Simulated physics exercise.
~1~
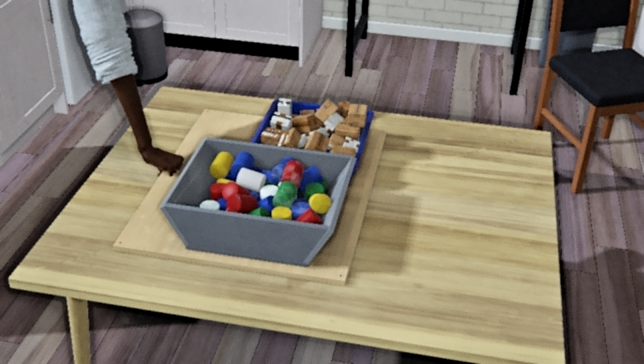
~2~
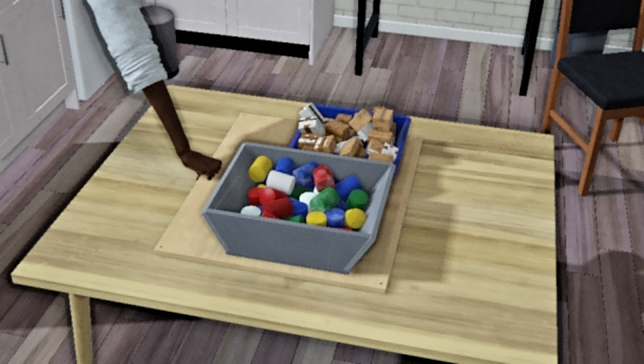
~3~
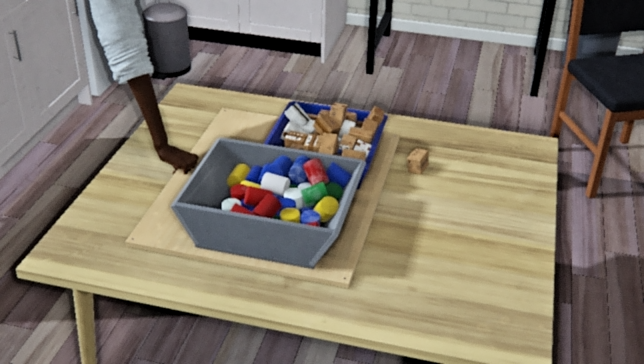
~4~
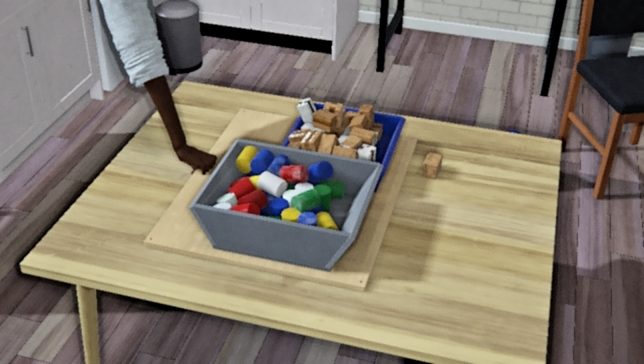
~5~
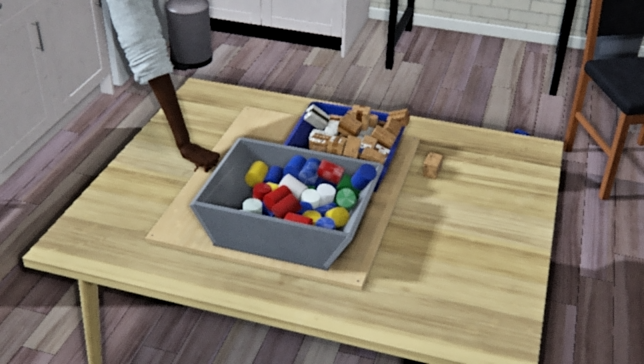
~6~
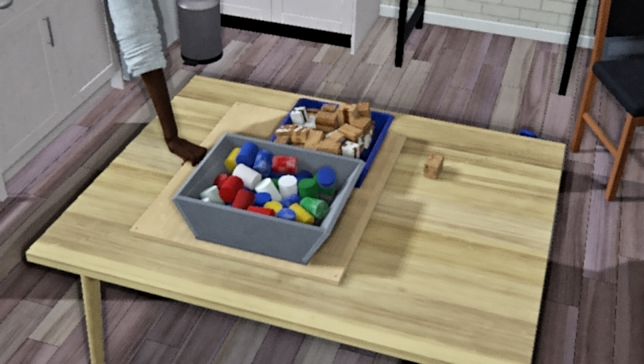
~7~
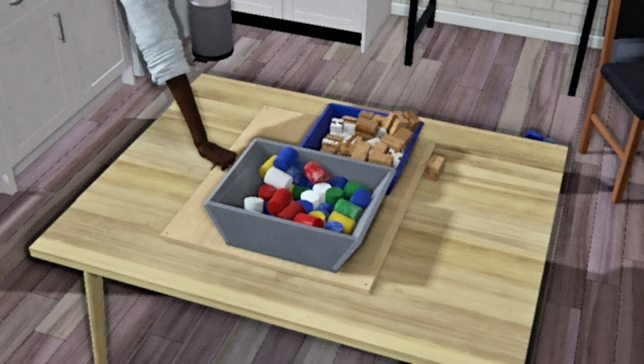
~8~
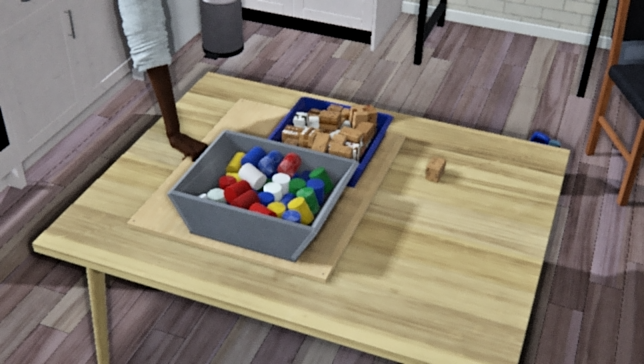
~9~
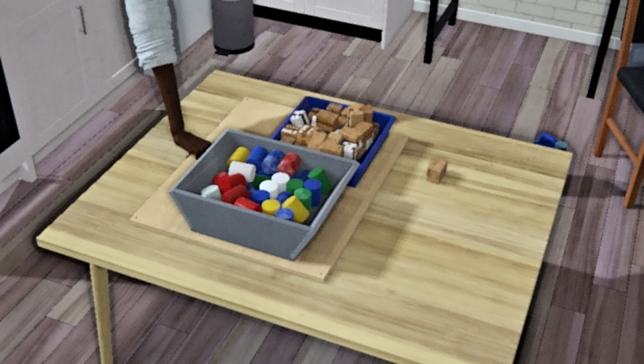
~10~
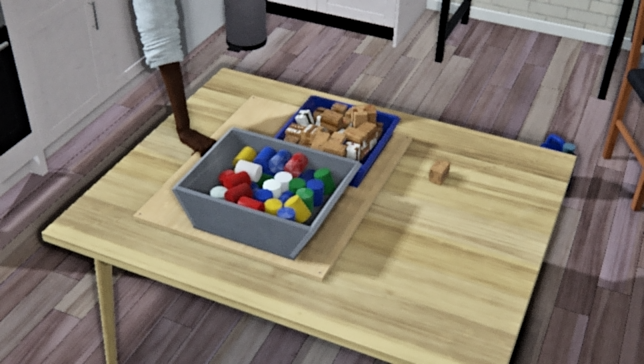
A hand rests by two trays sliding side to side, and one parcel ends outside.
